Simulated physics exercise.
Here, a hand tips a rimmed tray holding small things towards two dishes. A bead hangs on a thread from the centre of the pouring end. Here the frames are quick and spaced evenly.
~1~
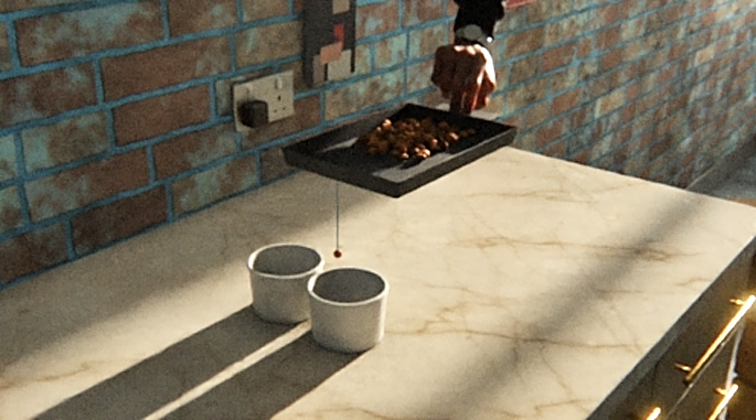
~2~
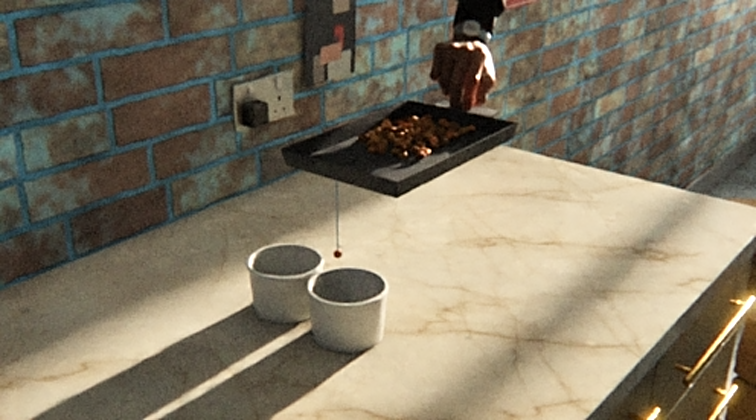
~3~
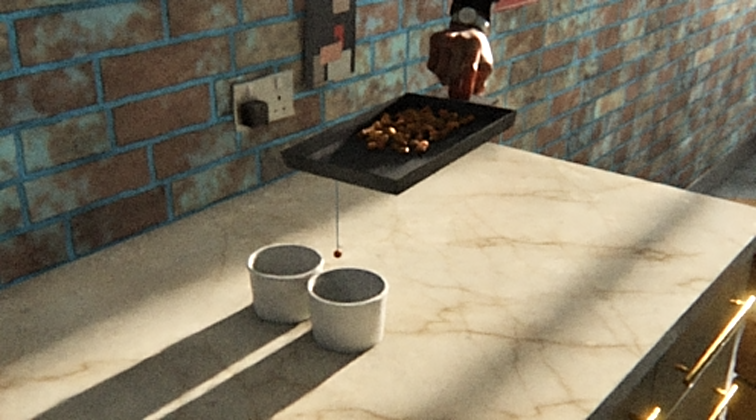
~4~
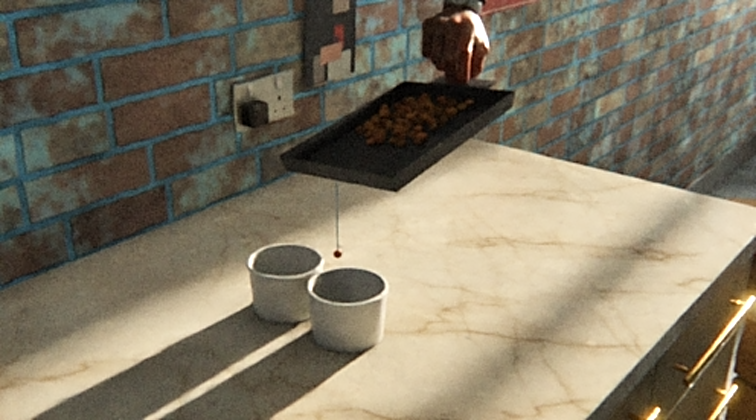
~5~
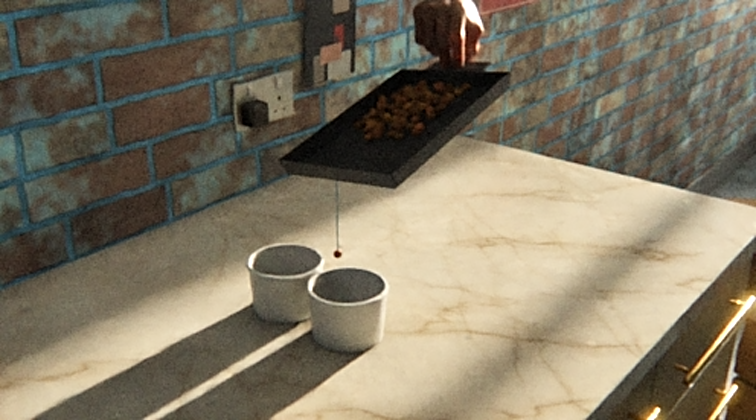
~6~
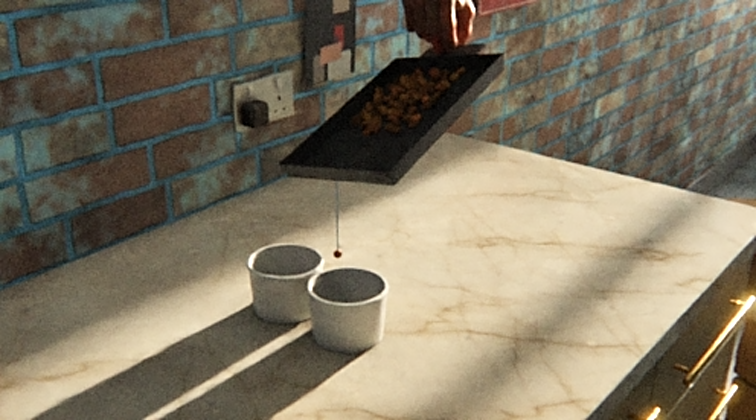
A hand raises the far end of a dark rimmed tray holding small brown pieces, tilting it gradually more steeply above a marble counter, while two white dishes and a red bead hanging on a thread stay still below.
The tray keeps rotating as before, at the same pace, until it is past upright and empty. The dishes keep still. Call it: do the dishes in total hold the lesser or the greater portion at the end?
In total they hold the greater portion.
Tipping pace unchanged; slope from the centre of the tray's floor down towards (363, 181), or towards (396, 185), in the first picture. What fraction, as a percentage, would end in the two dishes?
Case one near 40 %; case two near 20 %.
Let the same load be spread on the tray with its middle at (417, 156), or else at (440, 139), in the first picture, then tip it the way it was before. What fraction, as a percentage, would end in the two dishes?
Around 70 in a hundred the first time, around 70 in a hundred the second.
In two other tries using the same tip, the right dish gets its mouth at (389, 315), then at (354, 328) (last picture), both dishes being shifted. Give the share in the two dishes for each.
Trial 1 about 0 %, trial 2 about 0 %.
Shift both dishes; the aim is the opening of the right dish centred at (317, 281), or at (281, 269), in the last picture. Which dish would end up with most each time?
Well, first the left-hand one, then the right-hand one.
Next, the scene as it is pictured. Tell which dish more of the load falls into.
More winds up in the leftward dish.
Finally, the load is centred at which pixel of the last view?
Roughly at (289, 298), give or take.
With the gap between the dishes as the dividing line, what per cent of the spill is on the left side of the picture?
That would be roughly 90 per cent.
Soon, tray tipped steeply; all on the tray.
A while on, tray tipped past a quarter turn; about a quarter on the tray; about two thirds in the left dish; a small part outside both; a small part in the air.
Towards the end, tray tipped past a quarter turn; most in the left dish; about a quarter outside both; a stray few in the air.
Finally, tray tipped past a quarter turn; none in the right dish; most in the left dish; about a quarter outside both.
